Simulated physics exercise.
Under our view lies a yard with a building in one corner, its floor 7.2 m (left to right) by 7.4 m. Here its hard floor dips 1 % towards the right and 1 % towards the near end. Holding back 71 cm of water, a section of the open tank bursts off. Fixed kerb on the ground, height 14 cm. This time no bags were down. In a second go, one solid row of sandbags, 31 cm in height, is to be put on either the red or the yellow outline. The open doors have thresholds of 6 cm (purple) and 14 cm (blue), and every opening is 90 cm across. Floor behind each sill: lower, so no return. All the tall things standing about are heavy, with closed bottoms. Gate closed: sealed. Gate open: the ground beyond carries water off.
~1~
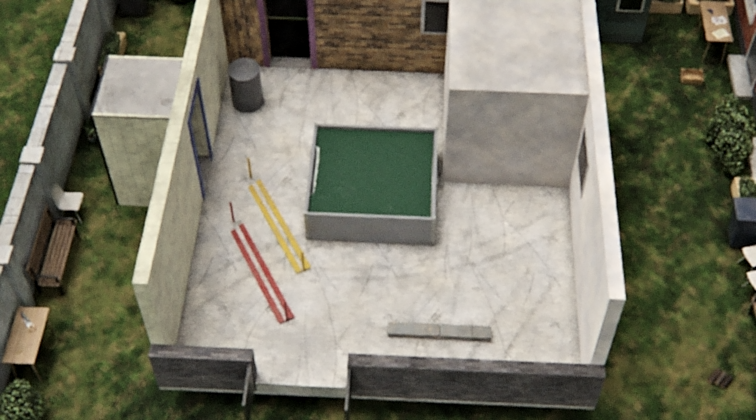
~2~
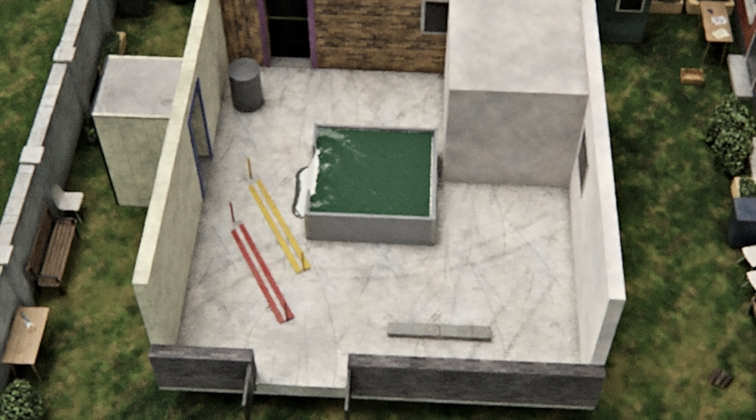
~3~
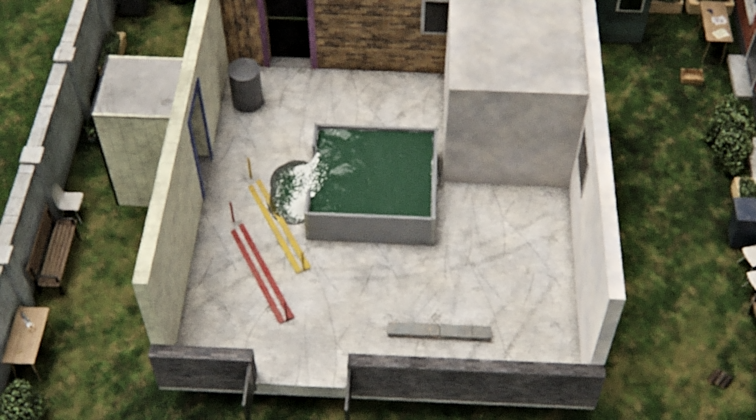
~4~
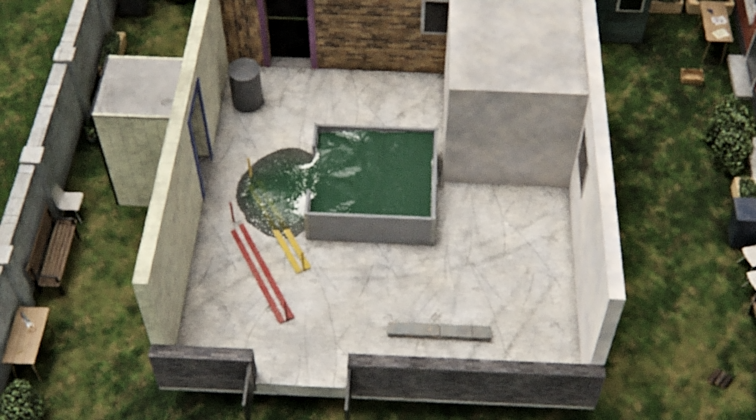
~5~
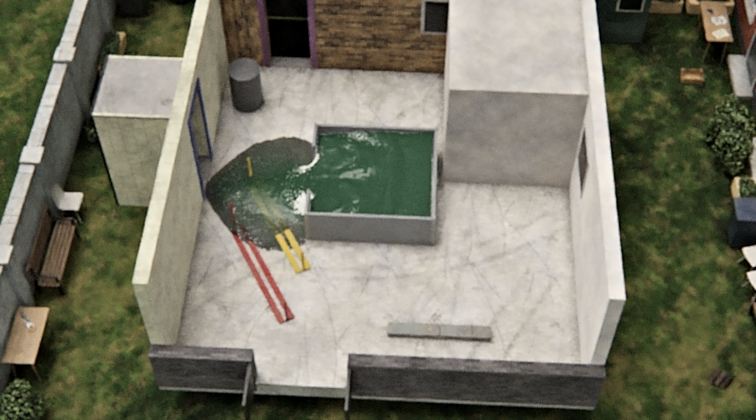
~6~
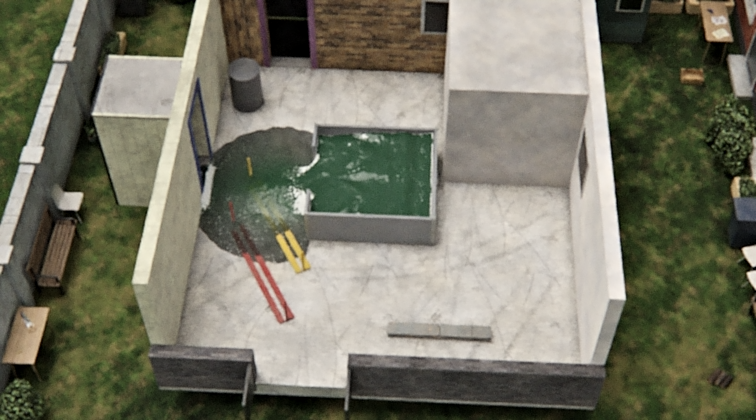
Green water pours from the tank's left side and spreads across the pale floor.
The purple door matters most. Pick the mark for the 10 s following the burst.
Red.
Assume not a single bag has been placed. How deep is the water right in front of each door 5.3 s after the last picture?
Depth (cm) - purple: 4, blue: 16.
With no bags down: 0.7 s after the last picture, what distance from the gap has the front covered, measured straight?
About 3.4 metres.
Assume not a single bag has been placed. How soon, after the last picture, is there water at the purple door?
Purple door, 1.6 seconds.
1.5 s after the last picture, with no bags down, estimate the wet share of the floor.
Roughly 25 per cent.
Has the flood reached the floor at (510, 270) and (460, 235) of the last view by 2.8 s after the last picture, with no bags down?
Respectively: Clear and clear.
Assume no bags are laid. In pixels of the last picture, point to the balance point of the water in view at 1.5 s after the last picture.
Near (321, 196) in the last picture.
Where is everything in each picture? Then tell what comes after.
In the first picture, the open tank at (373, 173) is whole and still, 71 cm deep.
In the second picture, water pours out at (314, 184) and has run 0.6 m, to (306, 170); typically 11 cm deep outside, 71 cm at the open tank's back.
In the third picture, water pours out at (314, 186) and has run 0.9 m, to (282, 169); typically 12 cm deep outside, 71 cm at the open tank's back.
In the fourth picture, water pours out at (314, 187) and has run 1.4 m, to (241, 200); typically 8 cm deep outside, 71 cm at the open tank's back.
In the fifth picture, water pours out at (314, 186) and has run 2.1 m, to (209, 187); typically 5 cm deep outside, 71 cm at the open tank's back.
In the sixth picture, the front is at (200, 221), 2.3 m from the gap at (314, 186); 5.3 m2 of floor is under water; 68 cm left at the back of the open tank.
Then, 0.7 s after the last picture water covers 20 % of the floor and is deepest (40 cm) near (307, 194) in the run without bags; in at the purple door, 0 L with no bags, 0 L with the row on red, 0 L on yellow.
Then, 1.5 s after the last picture water covers 25 % of the floor and is deepest (36 cm) near (209, 175) in the run without bags; in at the purple door, 0 L with no bags, 0 L with the row on red, 4 L on yellow.
Then, 2.8 s after the last picture water covers 45 % of the floor and is deepest (26 cm) near (174, 357) in the run without bags; in at the purple door, 0 L with no bags, 0 L with the row on red, 58 L on yellow.
Then, 5.3 s after the last picture water covers 70 % of the floor and is deepest (18 cm) near (173, 366) in the run without bags; in at the purple door, 1 L with no bags, 1 L with the row on red, 138 L on yellow.
Then, 9.3 s after the last picture water covers 90 % of the floor and is deepest (14 cm) near (428, 150) in the run without bags; in at the purple door, 1 L with no bags, 1 L with the row on red, 211 L on yellow.
